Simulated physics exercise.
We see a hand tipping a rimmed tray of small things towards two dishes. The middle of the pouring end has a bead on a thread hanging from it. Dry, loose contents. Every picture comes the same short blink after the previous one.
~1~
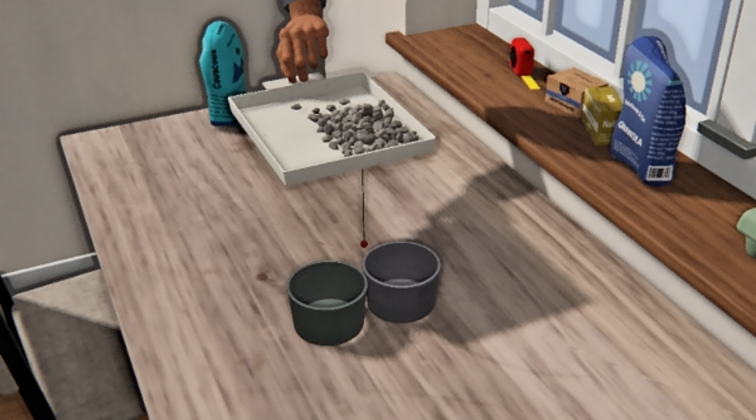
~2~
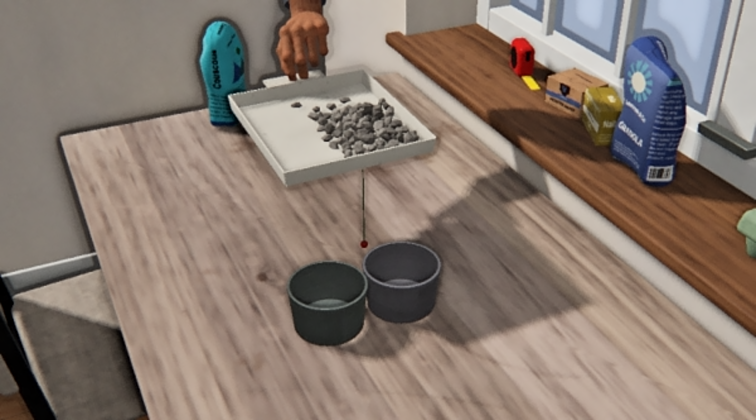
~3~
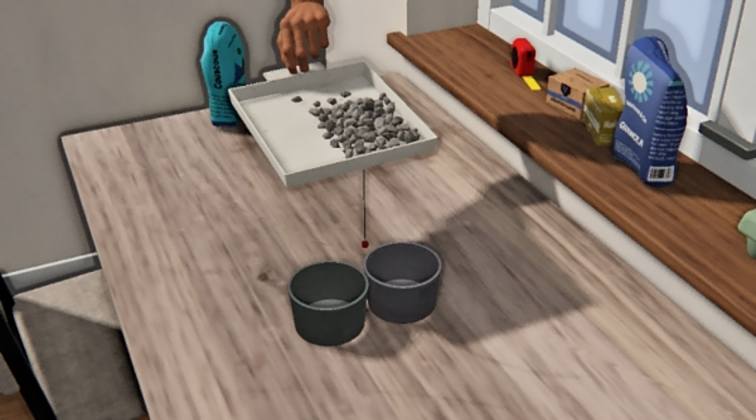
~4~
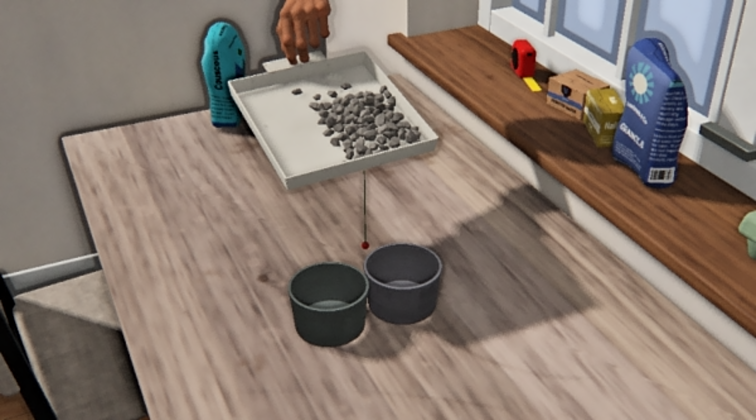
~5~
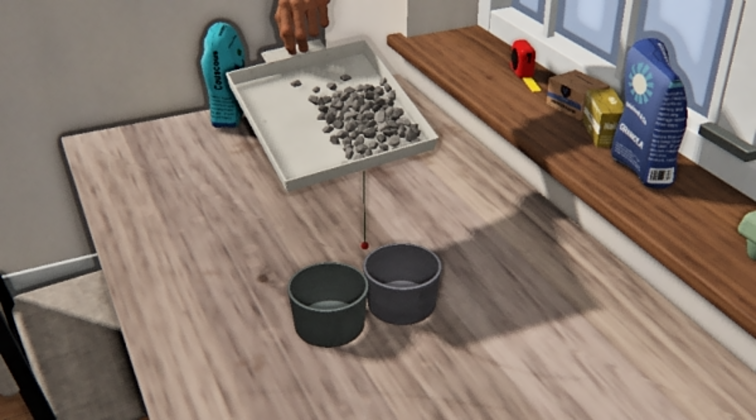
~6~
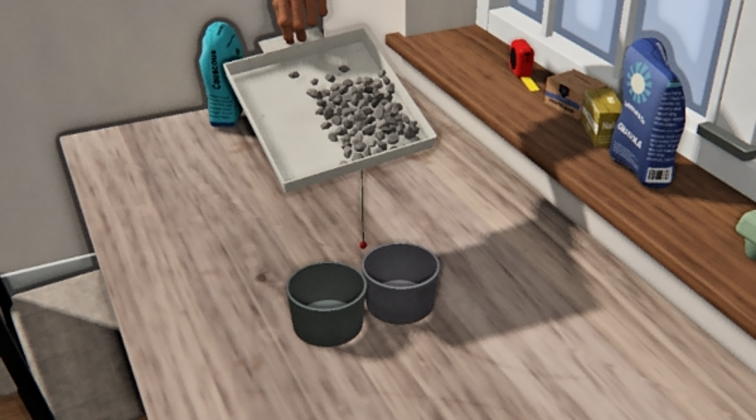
At first, a hand holds a white rimmed tray of grey gravel nearly level above two dark dishes on a wooden table, a bead hanging on a thread beneath it. Then the hand gradually raises the tray's far side, tilting it towards the dishes, its near left corner lowest, while the gravel shifts slightly.
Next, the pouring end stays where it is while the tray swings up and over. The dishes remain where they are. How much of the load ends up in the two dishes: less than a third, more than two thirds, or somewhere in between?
More than two thirds ends up in them.
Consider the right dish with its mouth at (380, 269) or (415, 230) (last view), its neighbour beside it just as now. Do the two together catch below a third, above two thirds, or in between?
Over two thirds; under a third.
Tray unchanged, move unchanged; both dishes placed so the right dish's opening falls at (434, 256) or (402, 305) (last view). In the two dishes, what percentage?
First placement: Some 50 %; second placement: Some 10 %.
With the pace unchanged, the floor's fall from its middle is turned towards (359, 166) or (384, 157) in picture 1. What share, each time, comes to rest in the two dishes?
Around 80 per cent first, around 40 per cent next.
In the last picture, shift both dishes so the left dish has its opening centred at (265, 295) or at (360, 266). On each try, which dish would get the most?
Try one: The right-side dish. Try two: The left-side dish.
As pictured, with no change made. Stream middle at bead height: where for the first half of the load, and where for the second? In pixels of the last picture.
Earlier half at (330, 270), later half at (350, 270).
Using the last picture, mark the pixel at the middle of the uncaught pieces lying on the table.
Once everything settles, the pieces are centred near (358, 354).
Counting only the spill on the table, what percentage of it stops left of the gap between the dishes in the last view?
Around 60 percent of the pieces.
Just after the last frame, tray tipped steeply; almost all on the tray; just a few in the air.
A moment on, tray tipped past a quarter turn; roughly a third on the tray; roughly a third in the left dish; about a tenth in the right dish; about a tenth outside both; about a tenth in the air.
Further on, tray tipped past a quarter turn; roughly two thirds in the left dish; roughly a quarter in the right dish; roughly a quarter outside both.
When it is over, tray tipped past a quarter turn; roughly two thirds in the left dish; roughly a quarter in the right dish; roughly a quarter outside both.
